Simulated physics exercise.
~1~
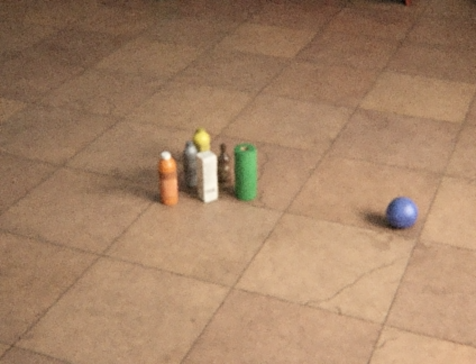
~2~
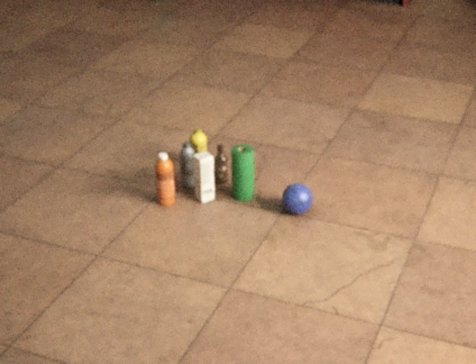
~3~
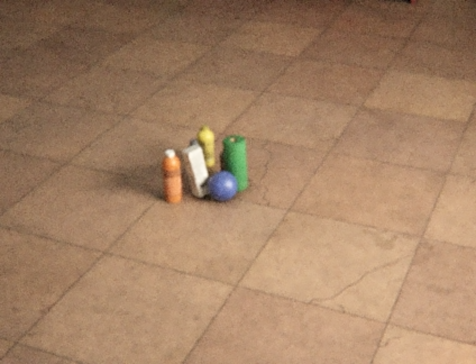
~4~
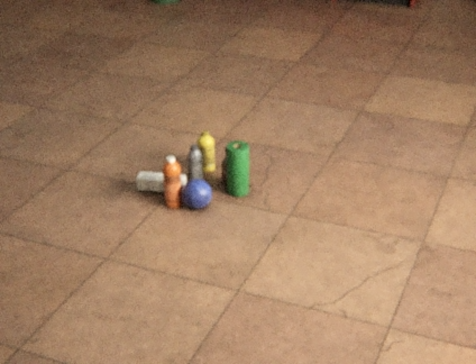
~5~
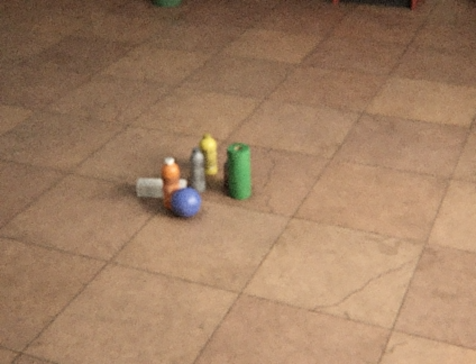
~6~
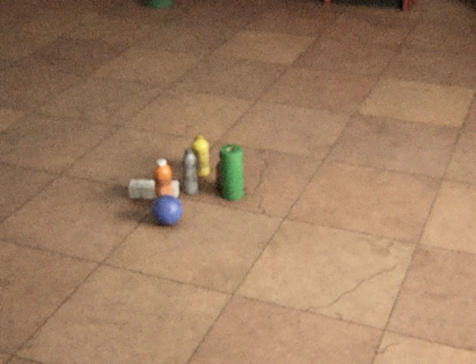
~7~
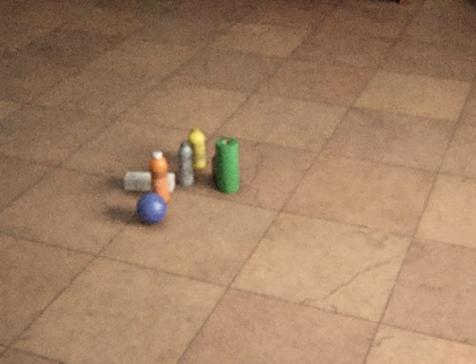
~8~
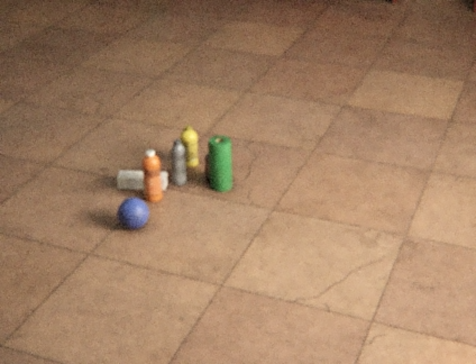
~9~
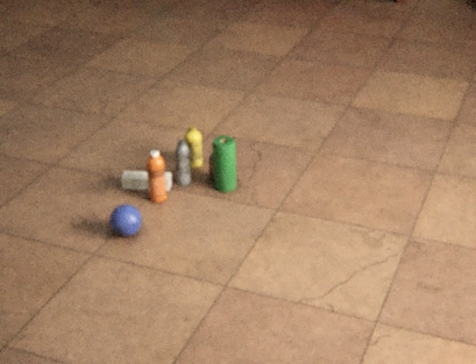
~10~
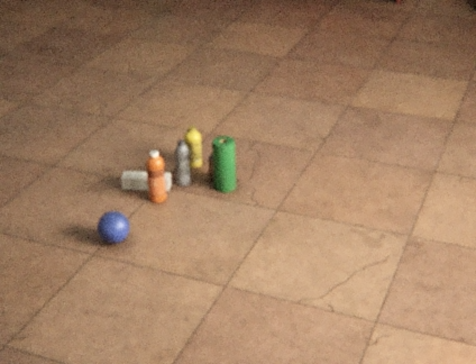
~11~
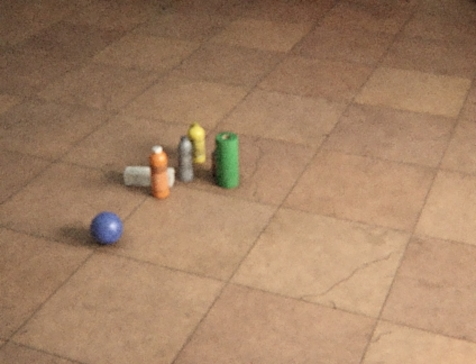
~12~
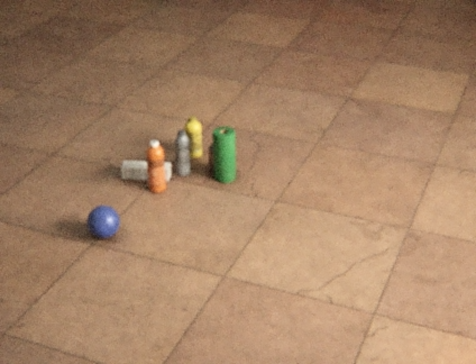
At first, a small cluster of bottles, a white carton and a green roll stands on a tiled floor while a blue ball rolls in from the right. The ball passes close to the green roll, which shifts slightly but stays upright, and runs into the carton. The carton leans left and topples onto its side behind the orange bottle. The ball carries on past the front of the orange bottle, slowing as it drifts out to the left. It ends apart from the group, with the carton lying down and the orange, grey and yellow bottles and green roll still standing.
